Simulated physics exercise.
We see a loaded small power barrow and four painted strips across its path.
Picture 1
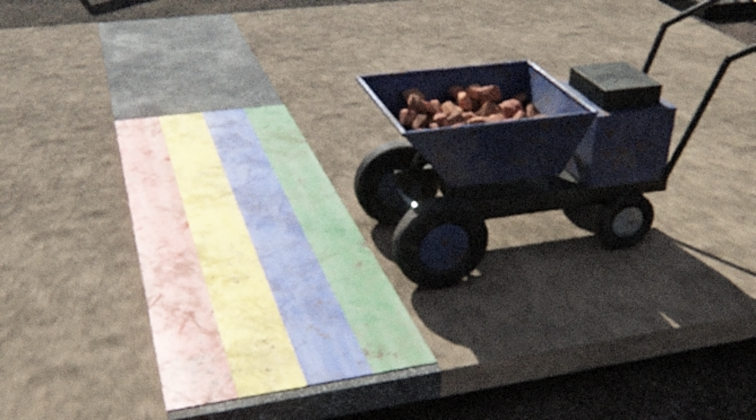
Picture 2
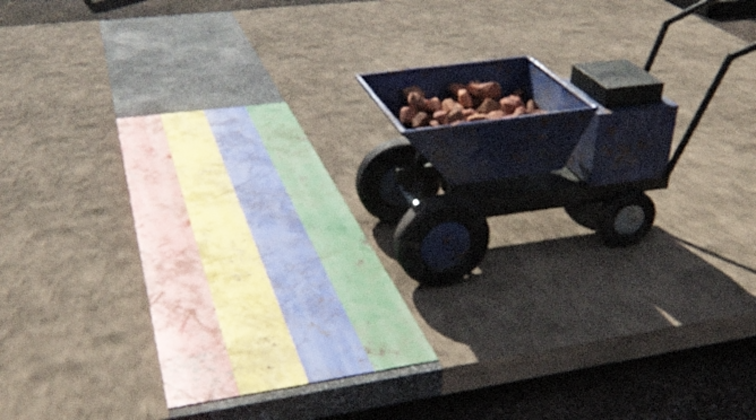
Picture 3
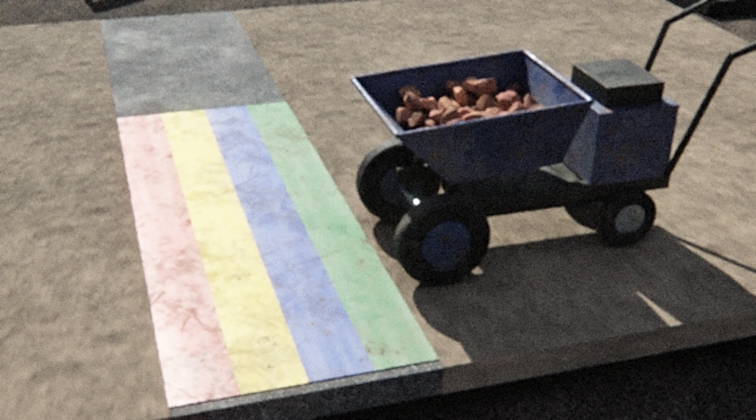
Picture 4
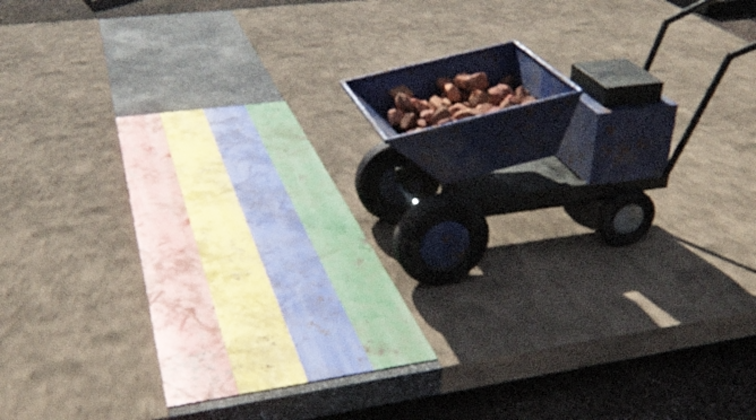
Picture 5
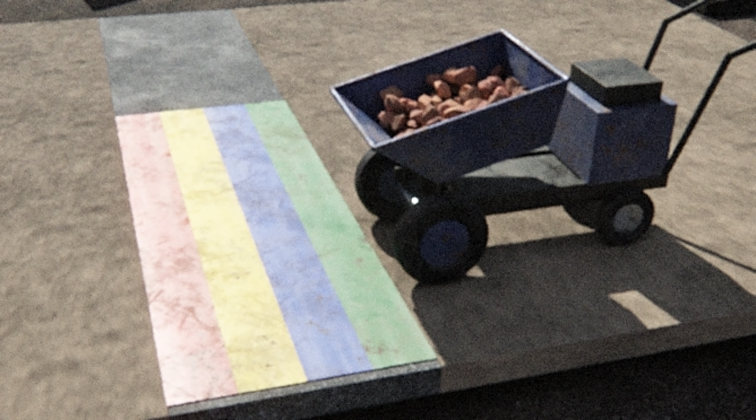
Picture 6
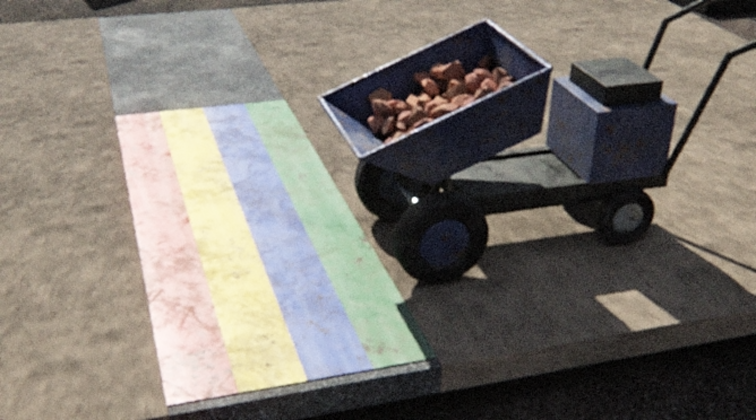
The blue skip of a small barrow tilts forward toward painted strips, carrying reddish rubble.
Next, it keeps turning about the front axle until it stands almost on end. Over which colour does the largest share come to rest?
The yellow one gets the largest share.
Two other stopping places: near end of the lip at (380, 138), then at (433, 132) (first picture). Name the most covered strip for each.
First the yellow one, then the strip in blue.
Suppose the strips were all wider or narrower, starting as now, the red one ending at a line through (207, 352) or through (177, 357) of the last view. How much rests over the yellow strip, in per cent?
First some 30, then 40 per cent.
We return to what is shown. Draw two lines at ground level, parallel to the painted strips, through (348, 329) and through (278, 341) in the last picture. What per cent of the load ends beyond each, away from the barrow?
About 90 and 60 per cent.
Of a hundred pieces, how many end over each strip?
About: Green strip 0, blue strip 20, yellow strip 40, red strip 20 per cent.
Soon after the last picture, skip tipped steeply; all in the skip.
A little later, skip tipped right over; most in the skip; a small part over the blue strip; a small part over the yellow strip.
Later still, skip tipped right over; about a quarter in the skip; about a quarter over the blue strip; about half over the yellow strip; about a quarter over the red strip; a stray few off the paint.
By the end, skip tipped right over; a small part in the skip; none over the green strip; about a quarter over the blue strip; about a third over the yellow strip; about a quarter over the red strip; a stray few off the paint.
